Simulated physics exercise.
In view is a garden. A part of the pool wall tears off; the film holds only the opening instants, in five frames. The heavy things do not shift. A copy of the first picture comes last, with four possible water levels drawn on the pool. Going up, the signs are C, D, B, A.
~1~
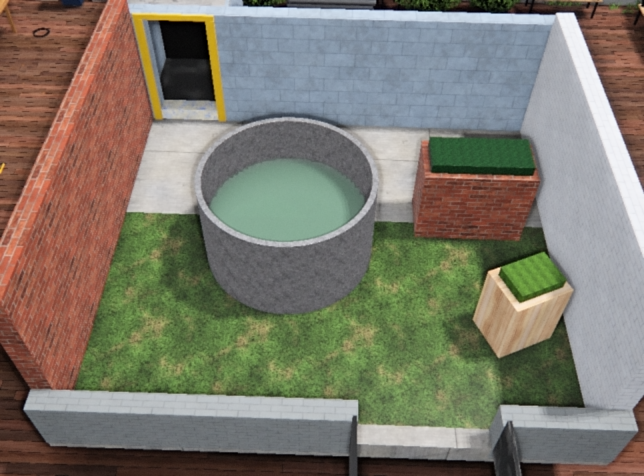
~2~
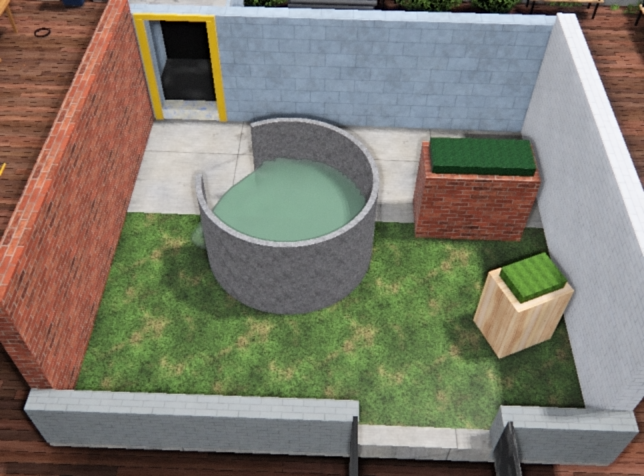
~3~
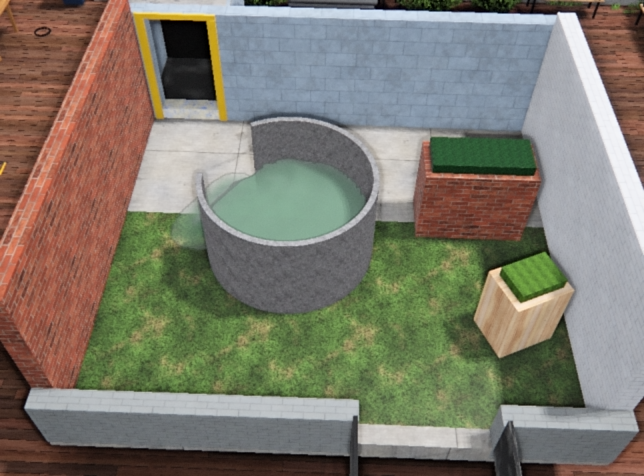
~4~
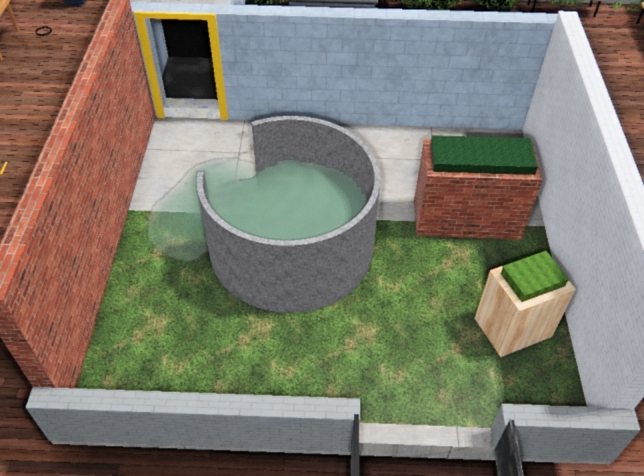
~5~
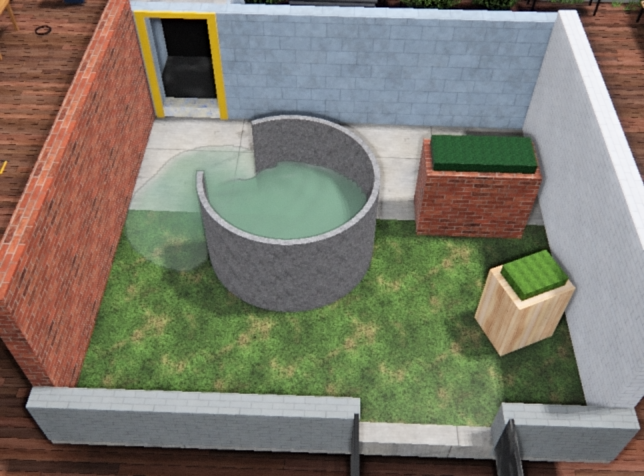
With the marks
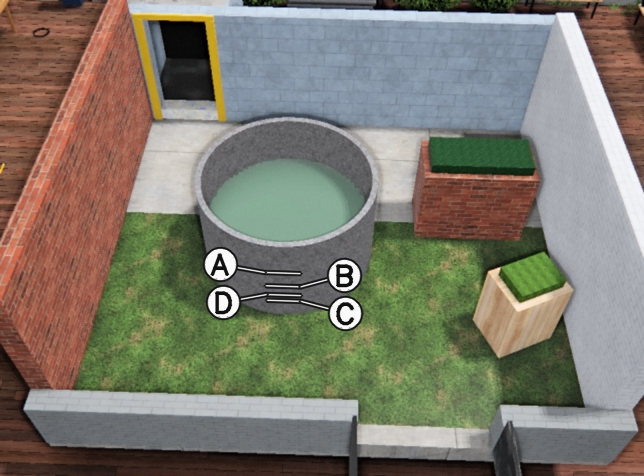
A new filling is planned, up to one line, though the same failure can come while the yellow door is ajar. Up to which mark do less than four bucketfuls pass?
I would pick level D.
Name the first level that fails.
Here it is level B.
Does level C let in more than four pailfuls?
No, that is safe.
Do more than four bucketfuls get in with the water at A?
Yes.
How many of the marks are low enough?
Two.
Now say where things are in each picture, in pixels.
Water in the pool at rest, its middle at (288, 212); foot of the yellow doorway at (191, 119); open gate at (430, 400).
Water covers 1 % of the ground and shows as far out as (203, 243).
Water covers 3 % of the ground and shows as far out as (178, 238).
Water covers 7 % of the ground and shows as far out as (153, 232).
Water covers 12 % of the ground and shows as far out as (140, 198).
On the marked copy, A at (282, 273); B at (283, 286); C at (284, 300); D at (283, 295); from the bottom up C, D, B, A.
With A, dozens of bucketfuls pour in.
With B, about 11 bucketfuls get in.
With C, nothing gets over.
With D, a bucket or two gets in.
